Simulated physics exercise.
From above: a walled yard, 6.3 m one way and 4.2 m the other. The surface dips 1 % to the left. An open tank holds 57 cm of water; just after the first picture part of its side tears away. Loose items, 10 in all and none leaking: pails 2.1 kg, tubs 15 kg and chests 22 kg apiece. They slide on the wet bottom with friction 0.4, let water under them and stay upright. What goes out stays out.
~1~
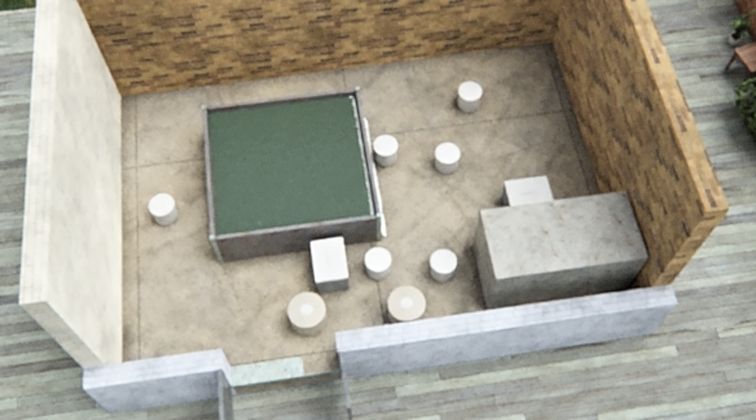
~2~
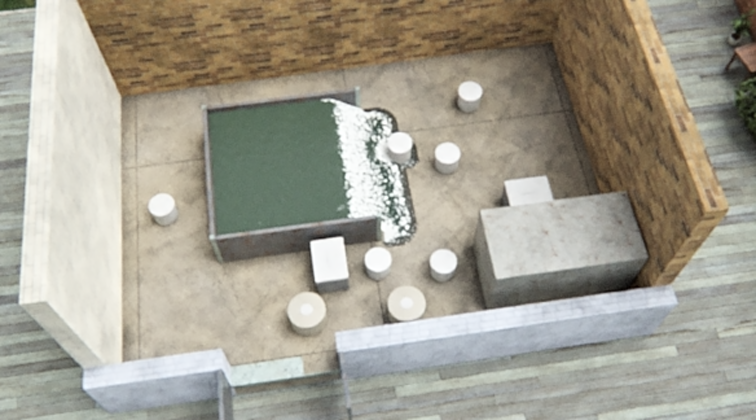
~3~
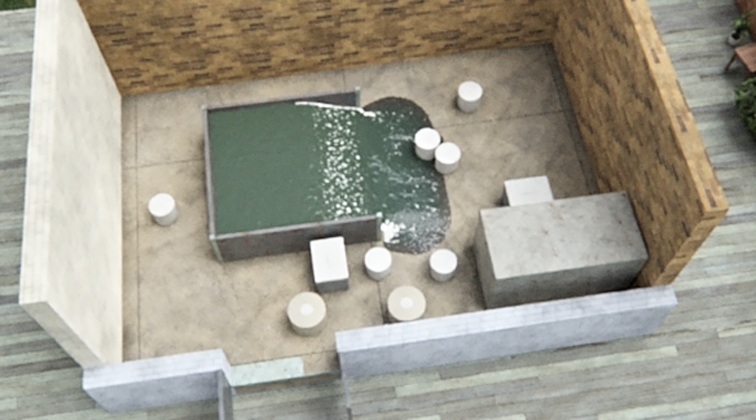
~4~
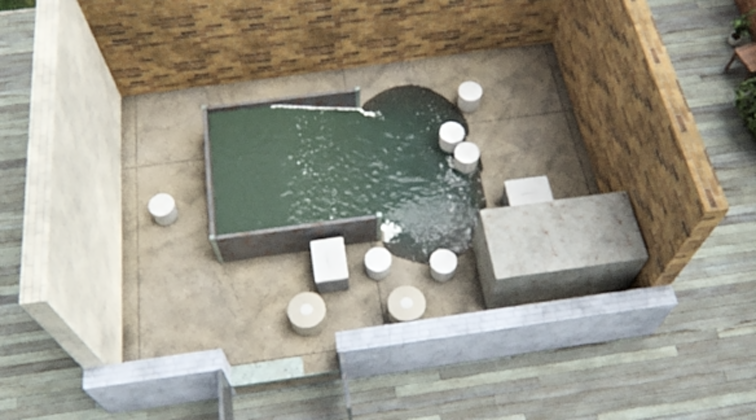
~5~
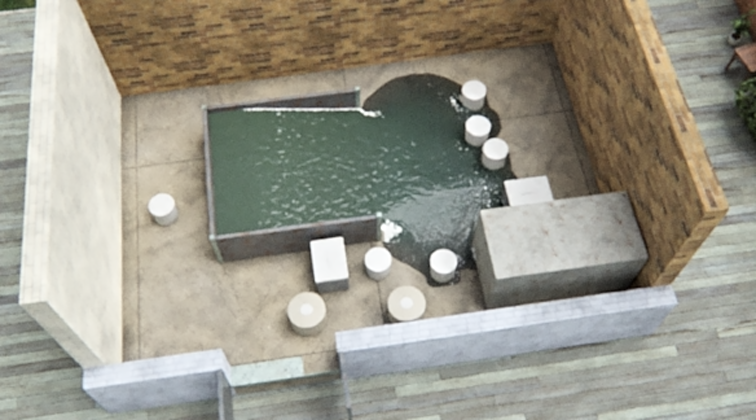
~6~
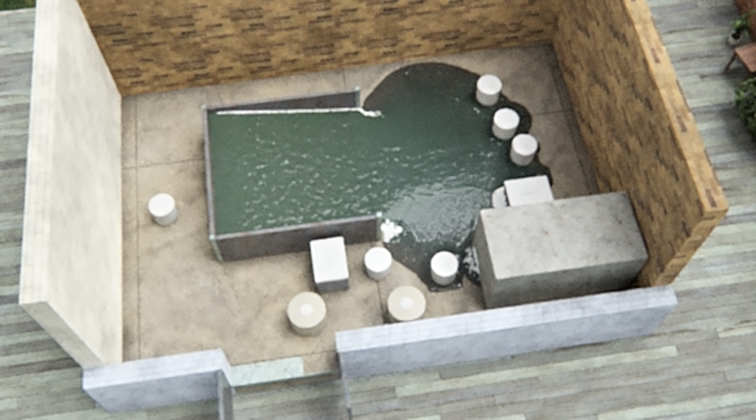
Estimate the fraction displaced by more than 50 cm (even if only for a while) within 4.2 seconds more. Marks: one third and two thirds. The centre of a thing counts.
It is one to two thirds.
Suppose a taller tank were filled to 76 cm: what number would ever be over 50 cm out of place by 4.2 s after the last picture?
Then 7.
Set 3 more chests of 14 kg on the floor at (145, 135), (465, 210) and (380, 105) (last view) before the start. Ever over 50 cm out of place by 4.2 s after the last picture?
In that order: Short of it, over, over.
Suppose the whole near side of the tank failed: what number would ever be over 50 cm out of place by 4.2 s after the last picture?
In that case 9 of them.
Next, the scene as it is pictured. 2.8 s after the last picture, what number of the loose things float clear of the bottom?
5 of them.
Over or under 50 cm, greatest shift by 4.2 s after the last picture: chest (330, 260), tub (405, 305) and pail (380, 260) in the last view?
In that order: Short of it, short of it, under.
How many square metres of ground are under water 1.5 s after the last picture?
Roughly 14 m2.
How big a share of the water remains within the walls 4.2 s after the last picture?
About 100 per cent.
Then, 0.4 s after the last picture 3 of 10 are over 50 cm from their spots; 2 afloat.
Then, 1.5 s after the last picture 5 of 10 are over 50 cm from their spots; 5 afloat.
Then, 2.8 s after the last picture 4 of 10 are over 50 cm from their spots; 5 afloat.
Then, 4.2 s after the last picture 5 of 10 are over 50 cm from their spots, and 5 have been at some point; 6 afloat.
